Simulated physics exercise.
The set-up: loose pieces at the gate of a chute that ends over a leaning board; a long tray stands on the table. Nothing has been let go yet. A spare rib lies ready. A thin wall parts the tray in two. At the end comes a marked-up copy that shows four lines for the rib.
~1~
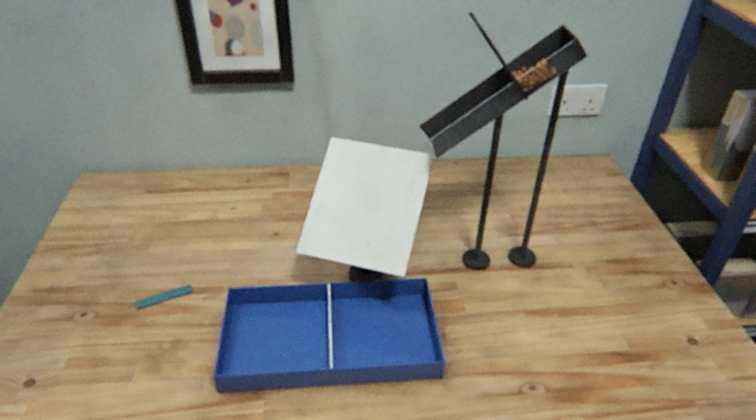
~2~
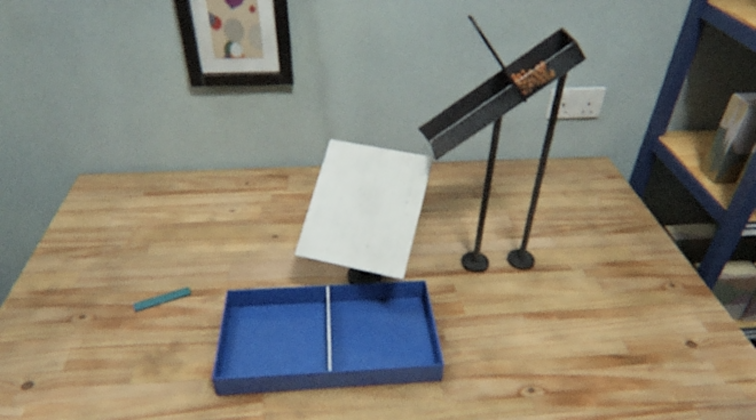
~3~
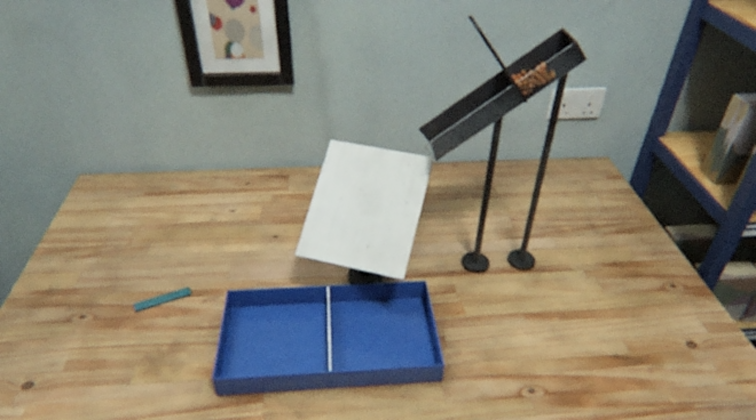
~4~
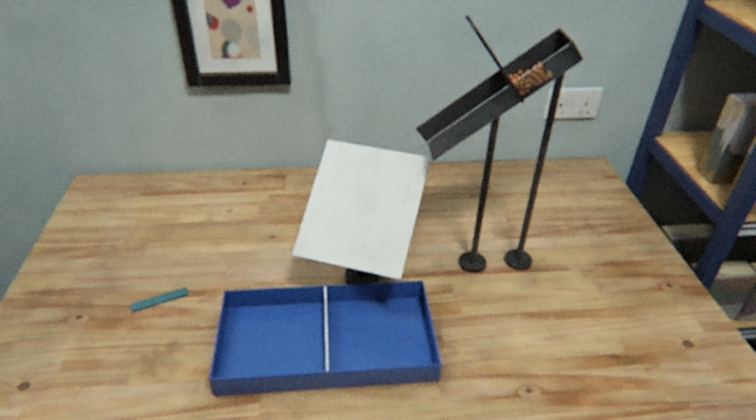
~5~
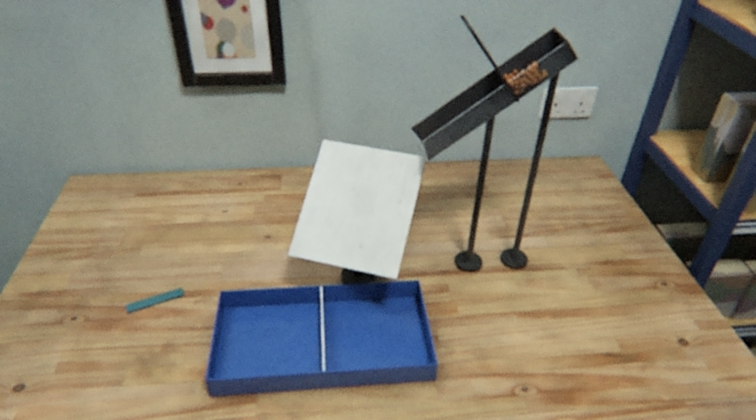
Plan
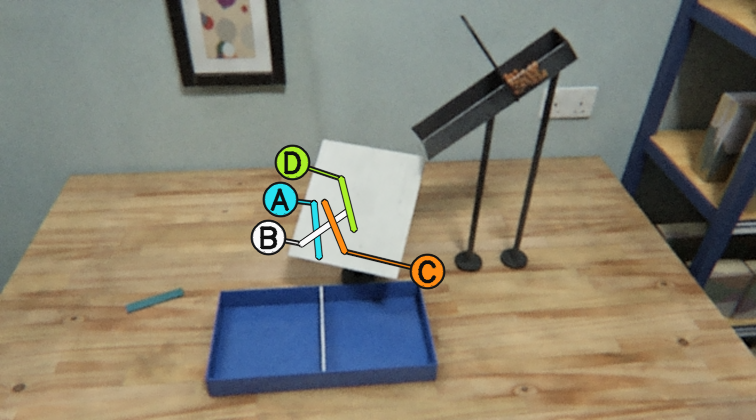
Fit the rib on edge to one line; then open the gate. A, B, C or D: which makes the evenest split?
Line A.
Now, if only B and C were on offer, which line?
That is line B.
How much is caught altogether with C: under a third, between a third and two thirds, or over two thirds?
Over two thirds.
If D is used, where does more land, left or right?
Right.
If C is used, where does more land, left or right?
More lands on the right.
On the marked copy, line A from (314, 203) to (319, 256); line B from (348, 211) to (301, 243); line C from (324, 202) to (344, 251); line D from (341, 178) to (353, 229).
If A is chosen, of what is caught, close to half in the left half, close to half in the right.
If B is chosen, of what is caught, the bulk in the left half, close to a quarter in the right.
If C is chosen, of what is caught, a small share in the left half, all but a few in the right.
If D is chosen, of what is caught, a small share in the left half, all but a few in the right.
